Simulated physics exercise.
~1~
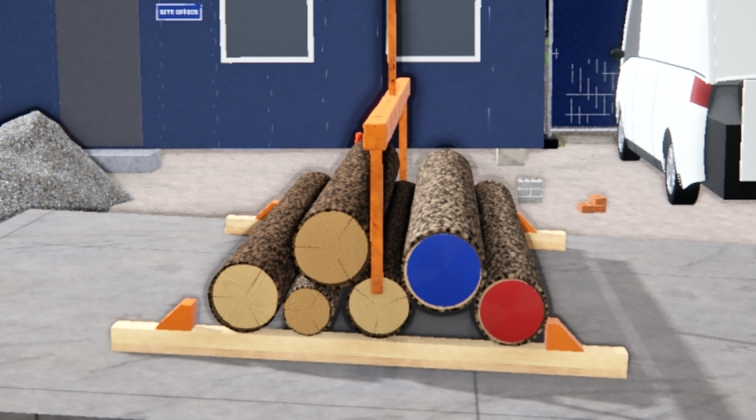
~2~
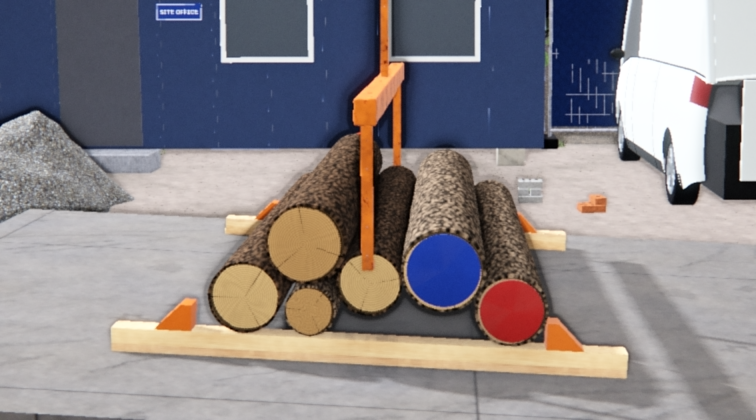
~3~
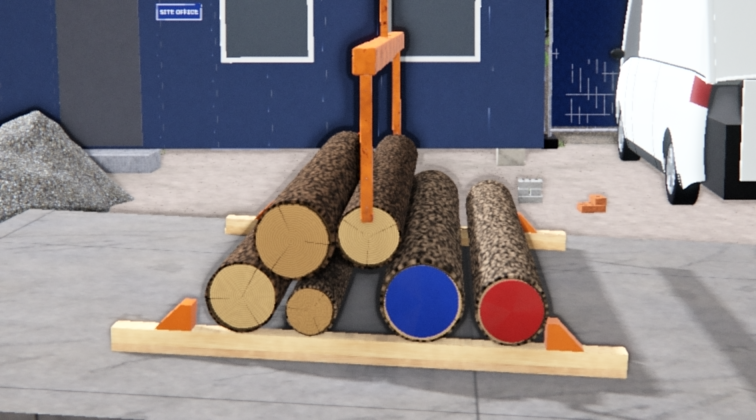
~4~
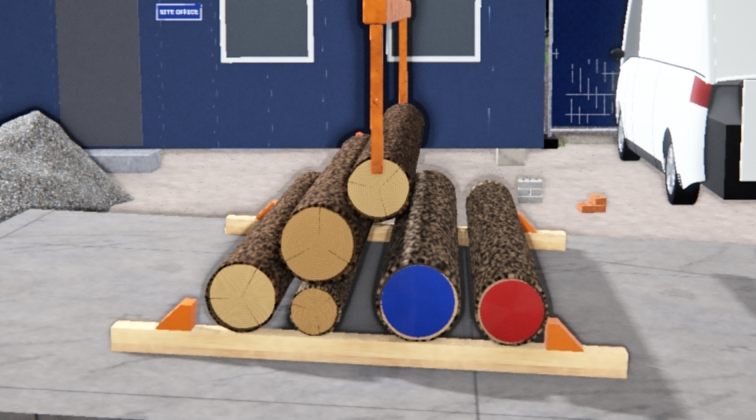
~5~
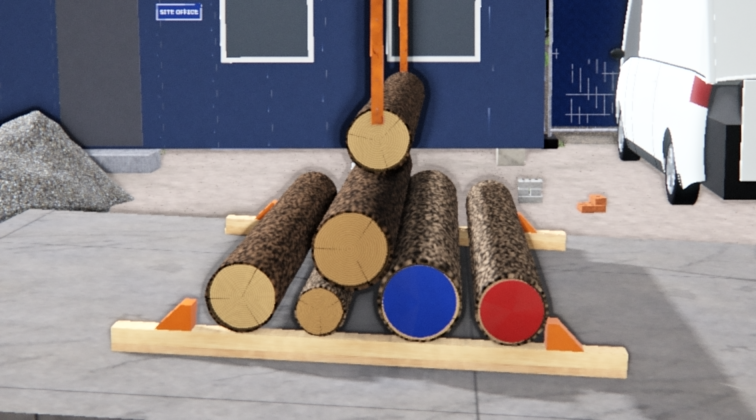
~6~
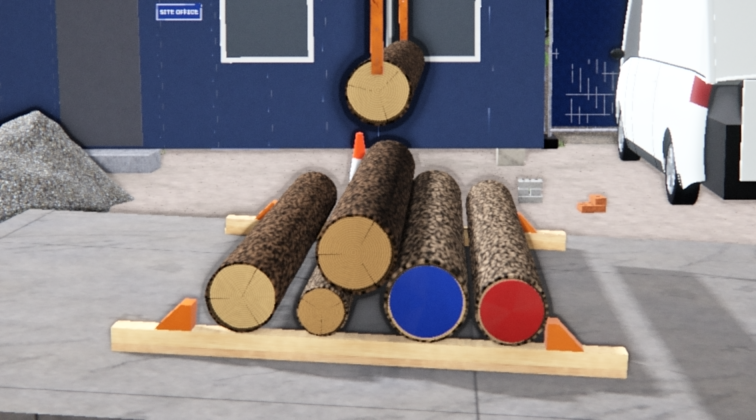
On a paved yard outside a blue site office, an orange lifting beam pulled a log up out of a small stack, the blue-ended log dropped down beside the red-ended one, which stayed put, and the lifted log ended up hanging above the rest.
